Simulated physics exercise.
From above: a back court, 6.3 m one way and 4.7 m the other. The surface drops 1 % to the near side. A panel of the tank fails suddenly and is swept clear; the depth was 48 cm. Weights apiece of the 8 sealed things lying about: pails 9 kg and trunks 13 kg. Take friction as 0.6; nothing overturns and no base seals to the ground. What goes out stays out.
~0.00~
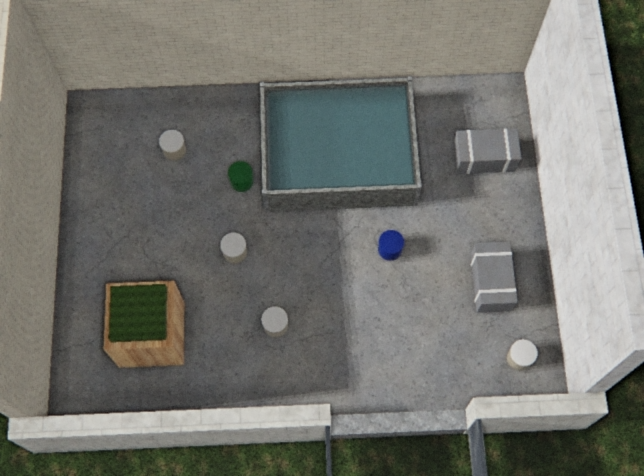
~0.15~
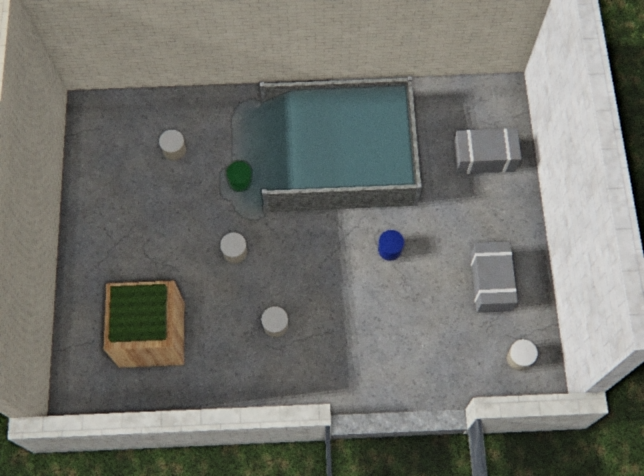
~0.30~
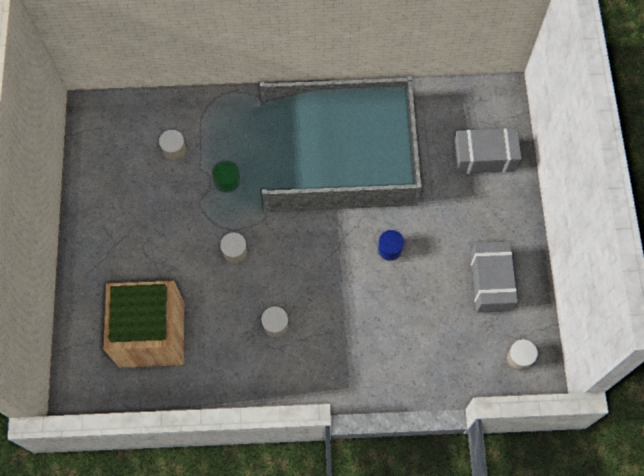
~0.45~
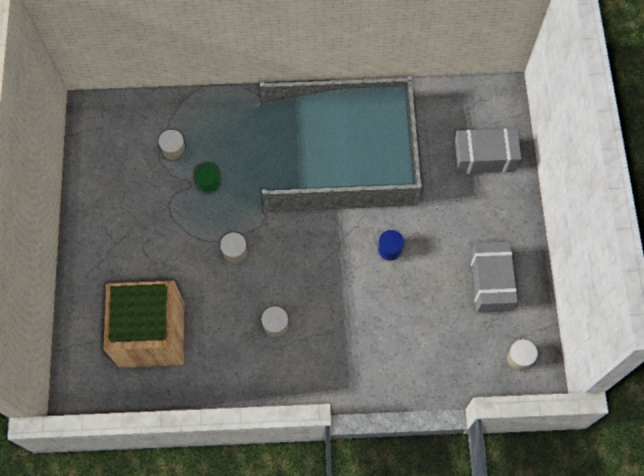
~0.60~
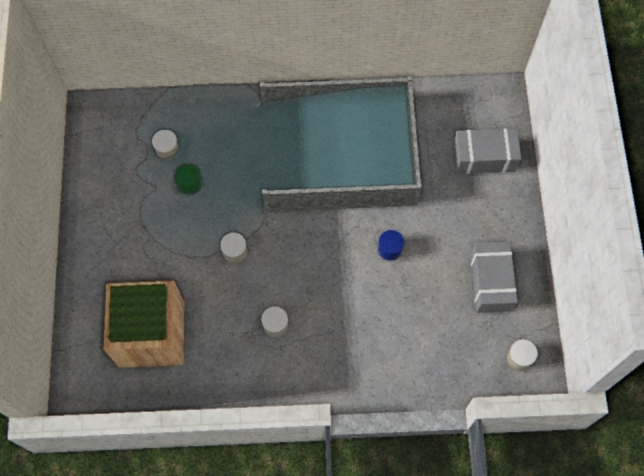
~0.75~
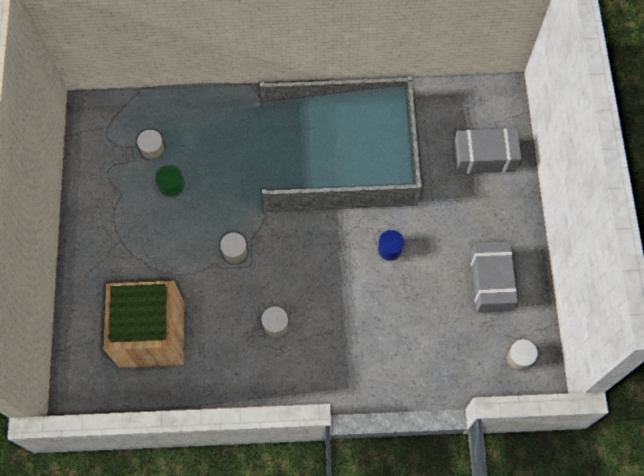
In a walled court, water spreads left from a tank, shifting a green pail and then a white one.
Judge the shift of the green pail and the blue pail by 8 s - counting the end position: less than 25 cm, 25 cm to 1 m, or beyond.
Green pail travels far; blue pail stays put.
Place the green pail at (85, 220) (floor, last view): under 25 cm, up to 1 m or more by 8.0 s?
It travels far.
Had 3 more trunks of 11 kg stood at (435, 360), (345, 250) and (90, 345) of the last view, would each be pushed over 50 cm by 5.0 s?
In that order: Under, less, past it.
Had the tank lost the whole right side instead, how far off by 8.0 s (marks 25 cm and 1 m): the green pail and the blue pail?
Then the green pail stays put, the blue pail stays put.
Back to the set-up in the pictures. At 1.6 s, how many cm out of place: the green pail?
Roughly 200 cm by then.
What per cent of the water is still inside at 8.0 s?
Some 96 per cent remains.
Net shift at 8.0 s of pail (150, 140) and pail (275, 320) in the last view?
In that order: 120 cm, 30 cm.
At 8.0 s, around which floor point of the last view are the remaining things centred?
Near (359, 279).
After 1.6 s the green pail is near (82, 205), 2.1 m from its start, aground; the blue pail is near (391, 241), 0.0 m from its start, aground; 0 of 8 are out; 0 afloat.
After 3.6 s the green pail is near (73, 344), 3.0 m from its start, afloat; the blue pail is near (391, 241), 0.0 m from its start, aground; 0 of 8 are out; 2 afloat.
After 5.6 s the green pail is near (120, 405), 3.3 m from its start, afloat; the blue pail is near (391, 241), 0.0 m from its start, aground; 0 of 8 are out; 1 afloat.
After 8.0 s the green pail is near (253, 387), 2.8 m from its start, aground; the blue pail is near (391, 241), 0.0 m from its start, aground; 0 of 8 are out; 0 afloat.
